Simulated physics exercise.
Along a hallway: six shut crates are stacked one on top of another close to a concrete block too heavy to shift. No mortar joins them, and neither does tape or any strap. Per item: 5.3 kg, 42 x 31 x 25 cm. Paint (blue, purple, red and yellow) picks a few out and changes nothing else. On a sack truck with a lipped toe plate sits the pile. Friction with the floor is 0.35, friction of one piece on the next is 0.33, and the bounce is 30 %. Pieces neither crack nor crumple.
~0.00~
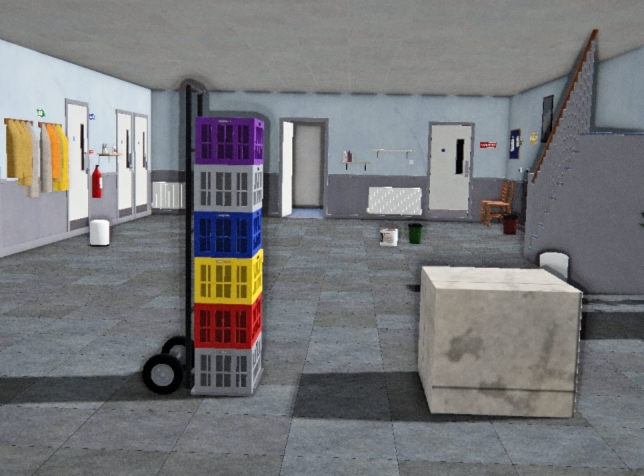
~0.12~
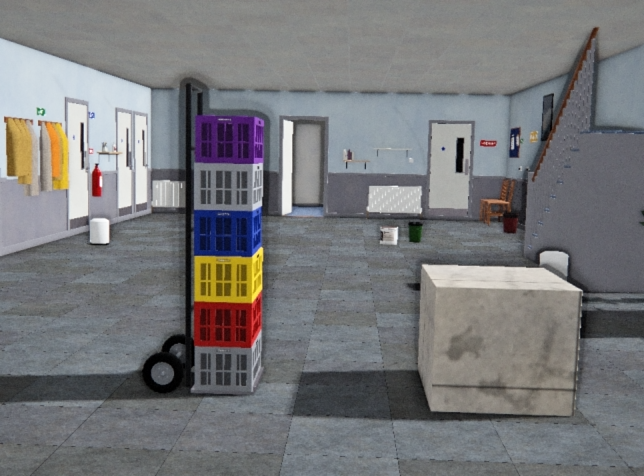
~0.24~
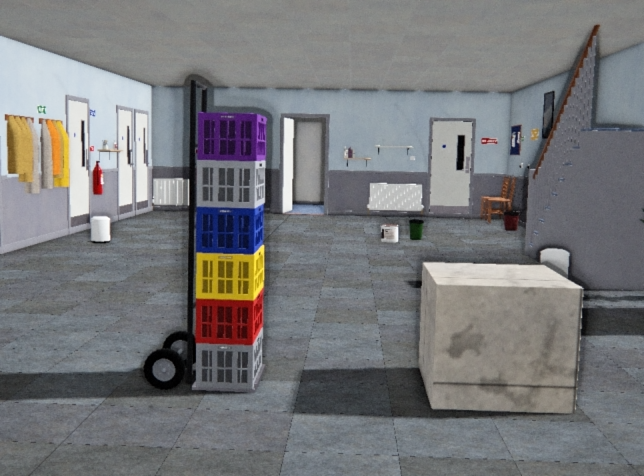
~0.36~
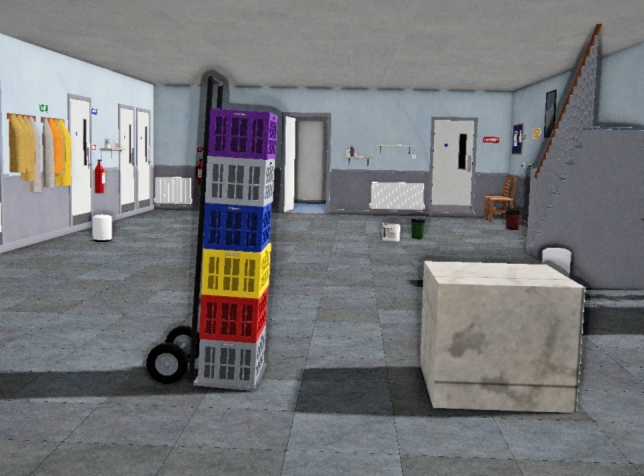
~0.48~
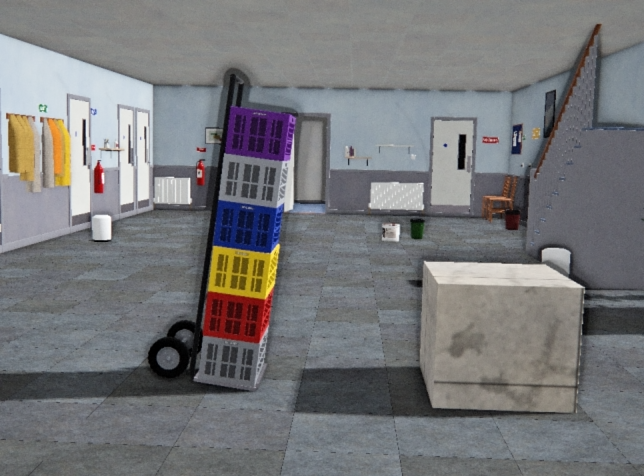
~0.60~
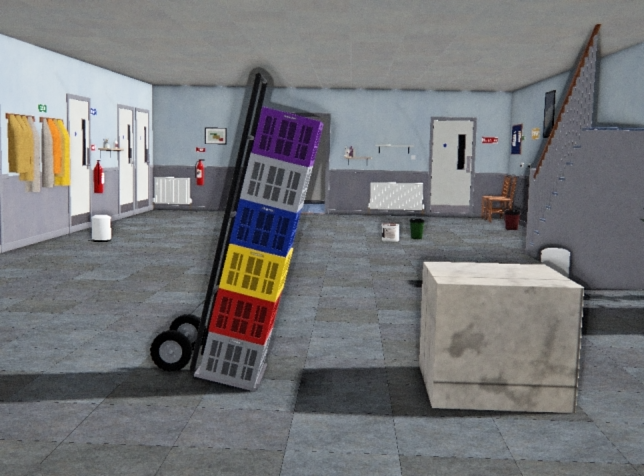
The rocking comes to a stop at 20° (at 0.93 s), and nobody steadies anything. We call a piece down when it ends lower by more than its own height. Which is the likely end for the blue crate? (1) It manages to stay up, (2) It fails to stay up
It fails to stay up.
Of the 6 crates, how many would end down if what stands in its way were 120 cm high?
Count at the end: 2.
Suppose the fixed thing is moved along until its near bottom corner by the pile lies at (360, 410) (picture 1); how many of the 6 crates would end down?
That comes to 2.
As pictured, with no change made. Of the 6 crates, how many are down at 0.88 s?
I make it 0 by that time.
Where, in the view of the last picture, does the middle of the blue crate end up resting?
About (402, 356) in the last picture.
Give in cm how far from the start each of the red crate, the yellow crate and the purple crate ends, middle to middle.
From start to finish: Red 50, yellow 90, purple 290 centimetres.
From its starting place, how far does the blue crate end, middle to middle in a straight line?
Close to 125 cm, in a straight line.
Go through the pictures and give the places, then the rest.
In the first frame (pixels give the middle of a visible side), truck frame (189, 150) 0° forward; blue crate (223, 235); red crate (223, 326); yellow crate (223, 281); none has stirred.
In the second frame, truck frame (189, 148) 0° forward; blue crate (223, 234).
In the third frame, truck frame (193, 145) 1° forward; blue crate (225, 231).
In the fourth frame, truck frame (207, 141) 4° forward; blue crate (233, 228) 42 mm from its place; purple crate (239, 134) 6 cm from its place; movement in 5 of them.
In the fifth frame, truck frame (225, 138) 8° forward; blue crate (245, 227) 7° from how it stood; purple crate (257, 134) 7° from how it stood; steepest lean 7°, the crate at (229, 362); movement in 6 of them.
In the sixth frame, truck frame (245, 137) 12° forward; blue crate (263, 228) 13° from how it stood; purple crate (286, 137) 13° from how it stood; yellow crate (252, 273) 13° from how it stood; movement in 6 of them.
After 0.88 s, none of the 6 crates down, 6 disturbed; blue crate 31° from how it stood; purple crate 31° from how it stood, 12 cm lower.
After 1.30 s, 4 of the 6 crates down; blue crate on its side; purple crate upside down.
In the end (2.4 s), 4 of the 6 crates down; blue crate on its side; purple crate upside down; yellow crate on its side. From the last view, middles, blue crate near (402, 356).
